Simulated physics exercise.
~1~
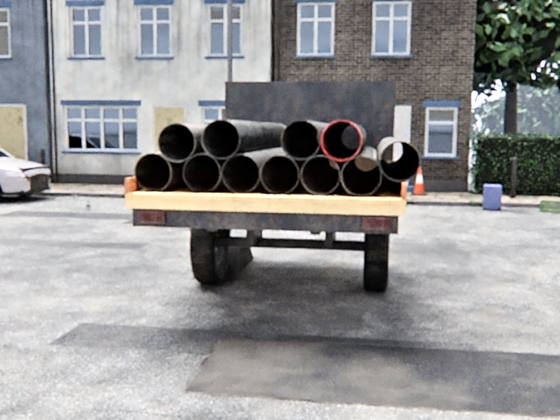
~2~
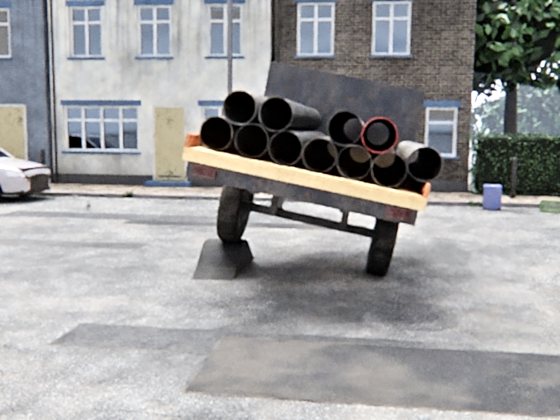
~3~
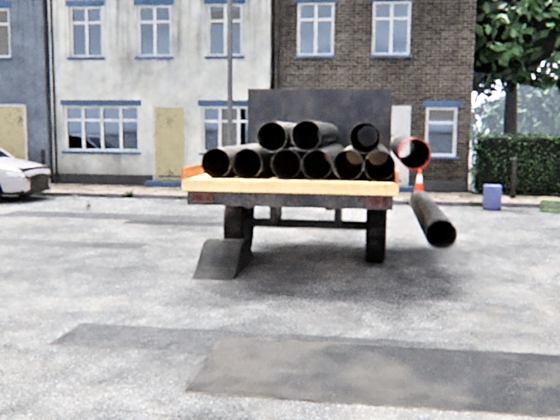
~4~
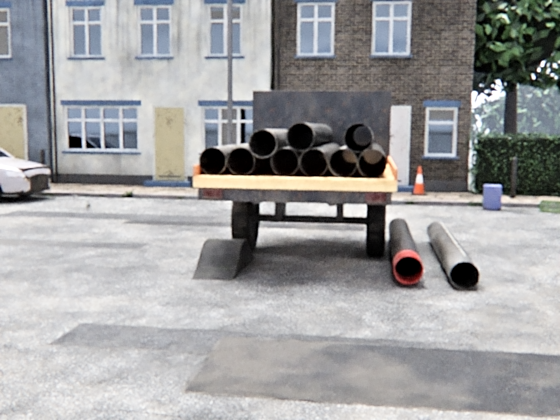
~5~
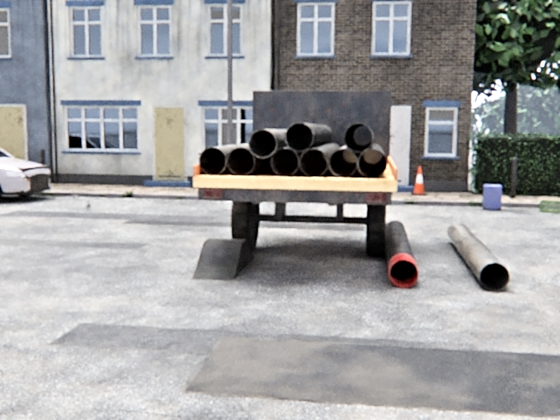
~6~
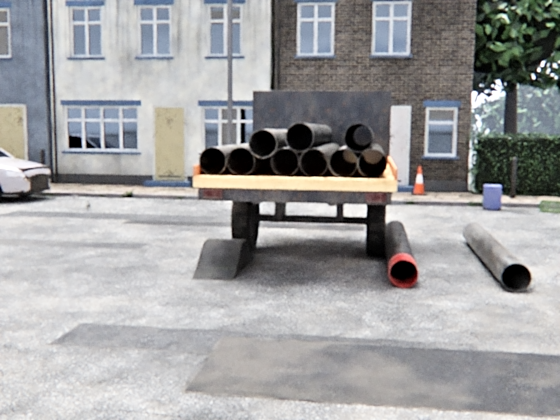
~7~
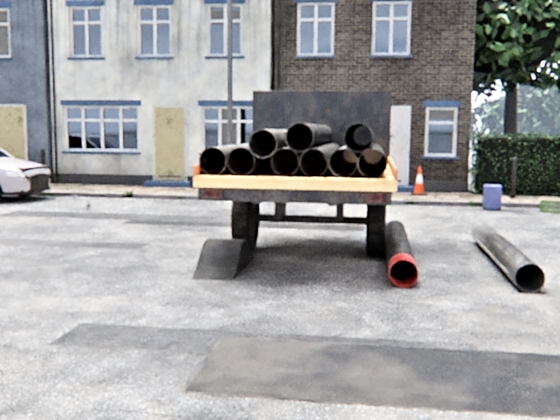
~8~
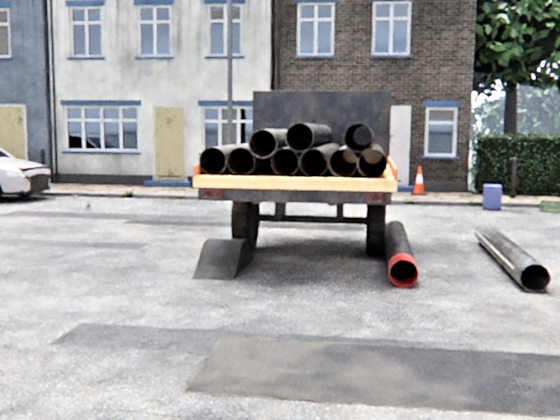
A flatbed trailer stacked with loose black pipes, one rimmed in red, is seen from behind on a grey paved lot, with pale and brick houses, a white car and a hedge beyond. Its left wheel rises over a dark hump, tipping the orange-edged deck steeply down to the right, and the pipes shift that way. As the trailer drops level and halts, a black pipe and the red-rimmed one fall off the right side. The red-rimmed pipe settles beside the right wheel, while the black one rolls farther right and stops, leaving the other pipes heaped on the deck.
